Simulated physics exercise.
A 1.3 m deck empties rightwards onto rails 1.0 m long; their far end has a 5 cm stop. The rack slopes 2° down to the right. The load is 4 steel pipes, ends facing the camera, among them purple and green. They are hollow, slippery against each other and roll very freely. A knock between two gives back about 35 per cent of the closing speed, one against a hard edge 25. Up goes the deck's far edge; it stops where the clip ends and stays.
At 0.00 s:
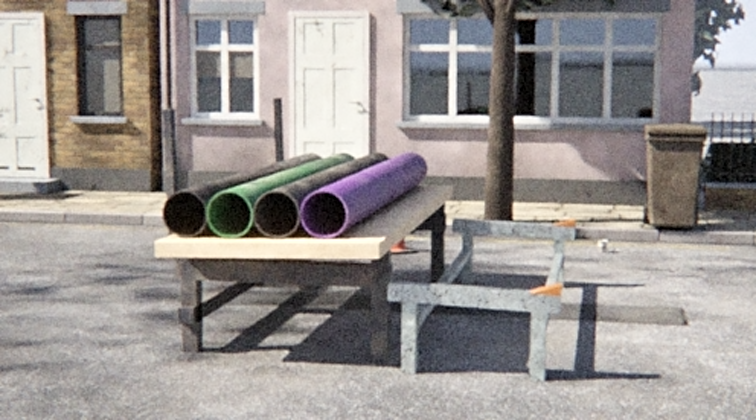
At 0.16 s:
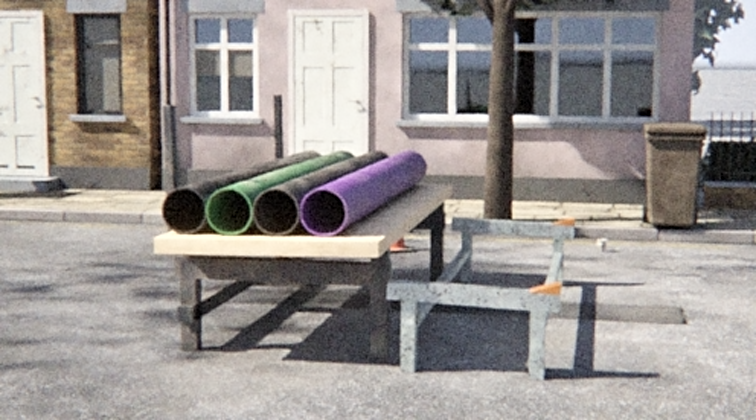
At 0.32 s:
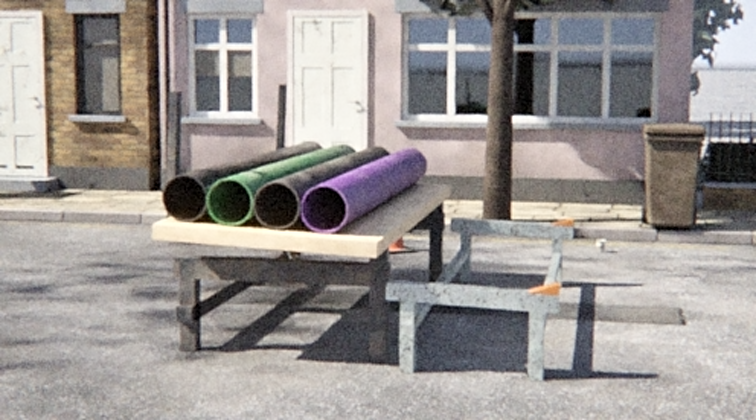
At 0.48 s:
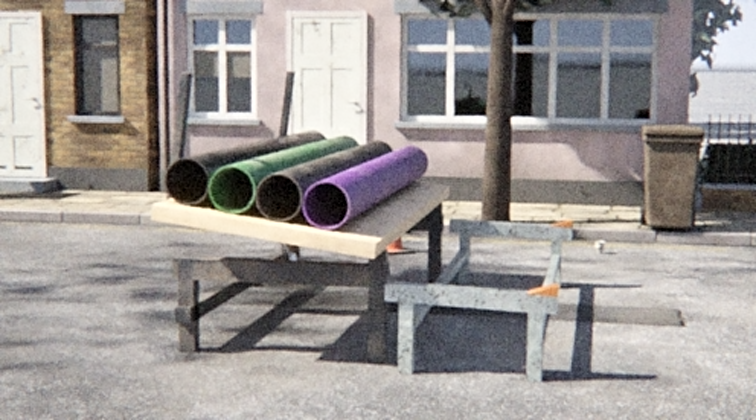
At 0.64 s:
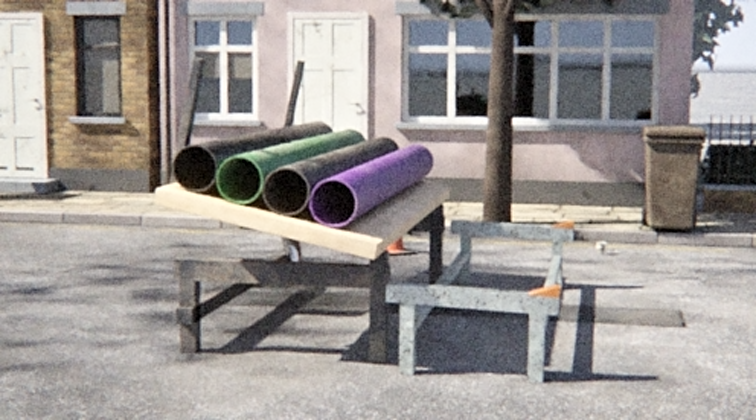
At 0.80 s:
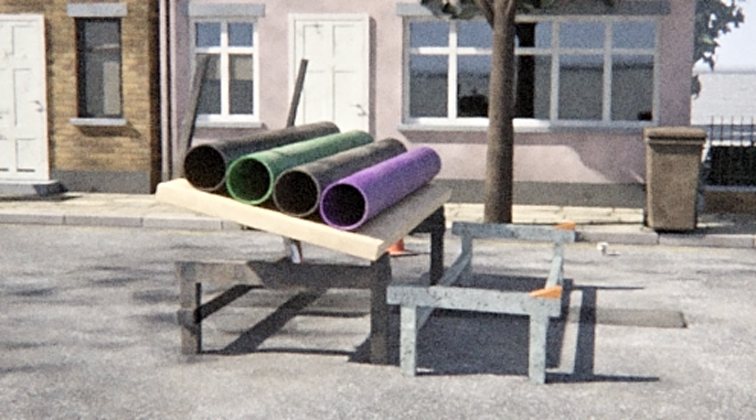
To begin with, four hollow pipes, including a green one and a purple one, lie side by side on a wooden deck beside a low rack on the street. The deck's left side rises, tilting it down towards the rack, and then the pipes shift slightly to the right across it.
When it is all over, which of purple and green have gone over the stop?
Purple clears the end stop, green clears the end stop.
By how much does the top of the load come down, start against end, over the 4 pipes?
Roughly 25 cm.
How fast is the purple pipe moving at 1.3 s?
About 1.5 m/s.
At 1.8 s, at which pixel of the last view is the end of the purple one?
Around (491, 269).
After 1.3 s, purple is on the rack, 90 cm from the rack's far end, rolling right; green is on the deck, 50 cm from the hinge, rolling right; 0 lost over the end.
After 1.8 s, purple is on the rack, 40 cm from the rack's far end, rolling right; green is up on others, 85 cm from the rack's far end, rolling right; 0 lost over the end.
After 2.4 s, purple is beyond the stop and falling; green is up on others, 35 cm from the rack's far end, rolling right; 1 lost over the end.
After 3.1 s, purple is over the stop, on the ground; green is beyond the stop and falling; 3 lost over the end.
At rest (10.6 s), purple is over the stop, on the ground; green is beyond the stop, on the ground; 3 lost over the end.
